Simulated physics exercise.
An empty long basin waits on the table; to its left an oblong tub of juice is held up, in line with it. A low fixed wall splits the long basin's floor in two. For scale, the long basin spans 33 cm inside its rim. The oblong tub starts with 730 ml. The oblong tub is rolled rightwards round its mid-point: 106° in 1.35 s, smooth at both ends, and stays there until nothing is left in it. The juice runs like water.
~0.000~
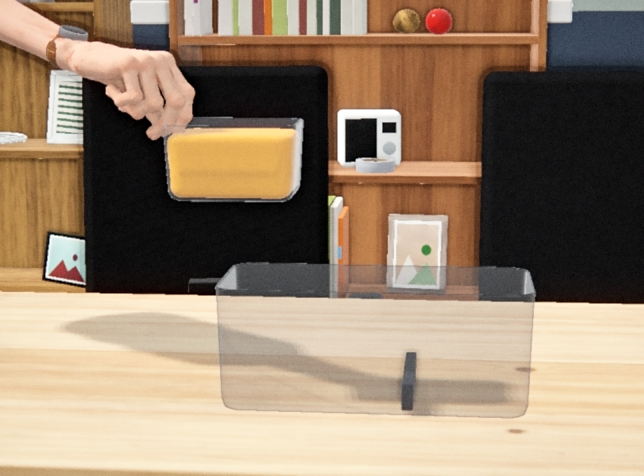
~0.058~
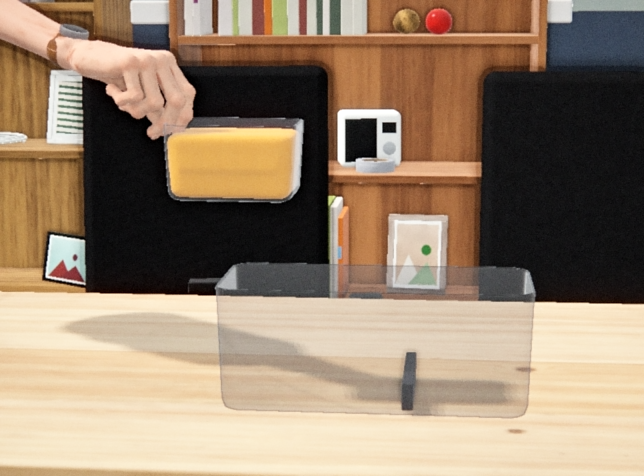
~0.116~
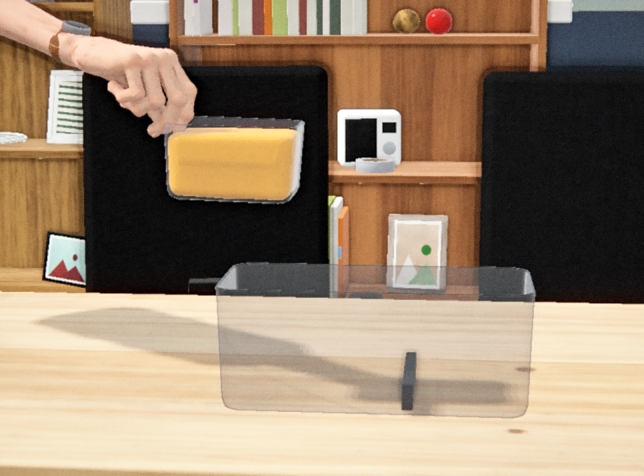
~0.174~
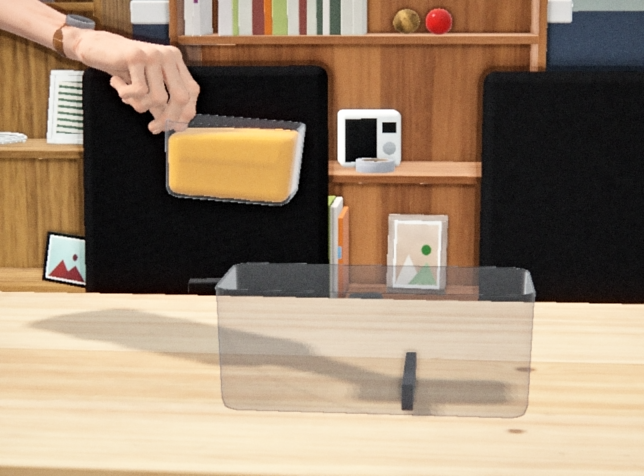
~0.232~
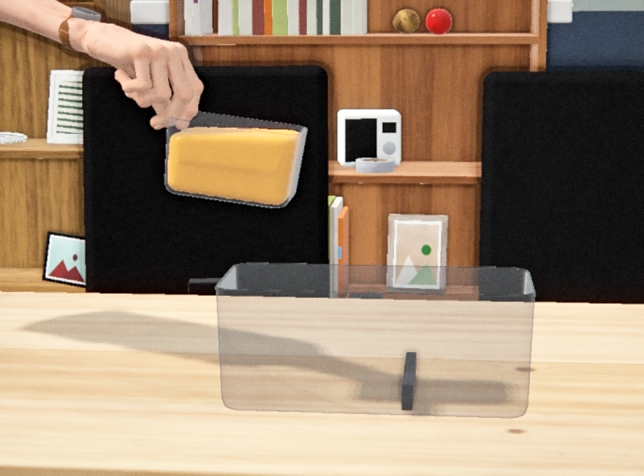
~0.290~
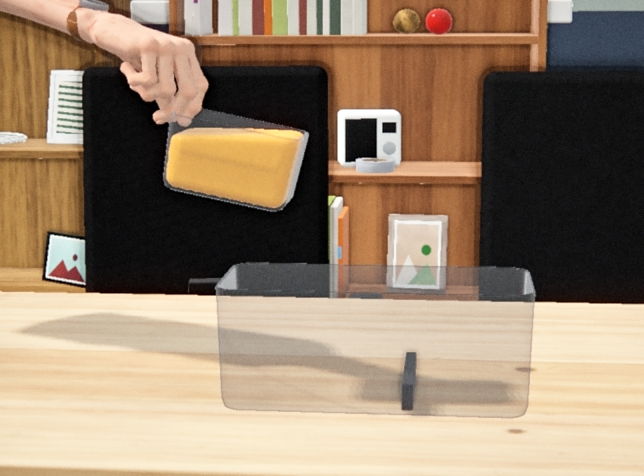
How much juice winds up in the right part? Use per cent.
The far part has some 19 per cent.
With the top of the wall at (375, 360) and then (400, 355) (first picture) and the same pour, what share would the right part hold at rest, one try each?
In turn about 55 and 10 per cent.
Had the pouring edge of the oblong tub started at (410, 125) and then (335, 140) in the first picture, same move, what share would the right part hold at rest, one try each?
First 65, then 45 per cent.
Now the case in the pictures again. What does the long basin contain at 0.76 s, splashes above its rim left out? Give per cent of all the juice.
About 20 per cent.
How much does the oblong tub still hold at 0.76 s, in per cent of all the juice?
Some 52 per cent.
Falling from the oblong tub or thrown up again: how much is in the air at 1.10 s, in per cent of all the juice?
Some 6 per cent.
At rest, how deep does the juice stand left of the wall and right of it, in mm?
Left about 24 mm, right about 10 mm.
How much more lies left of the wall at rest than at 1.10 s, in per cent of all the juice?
Some 2 per cent.
After 0.76 s the tilt is 63° and 51 per cent is still to pour, 19 is left of the wall and 0 right of it.
After 1.10 s the tilt is 97° and 10 per cent is still to pour, 79 is left of the wall and 5 right of it.
After 1.46 s the tilt is 106° and 0 per cent is still to pour, 82 is left of the wall and 17 right of it.
After 1.85 s the tilt is 106° and 0 per cent is still to pour, 81 is left of the wall and 19 right of it.
In the end 81 per cent lies left of the wall, 19 right of it and 0 outside.
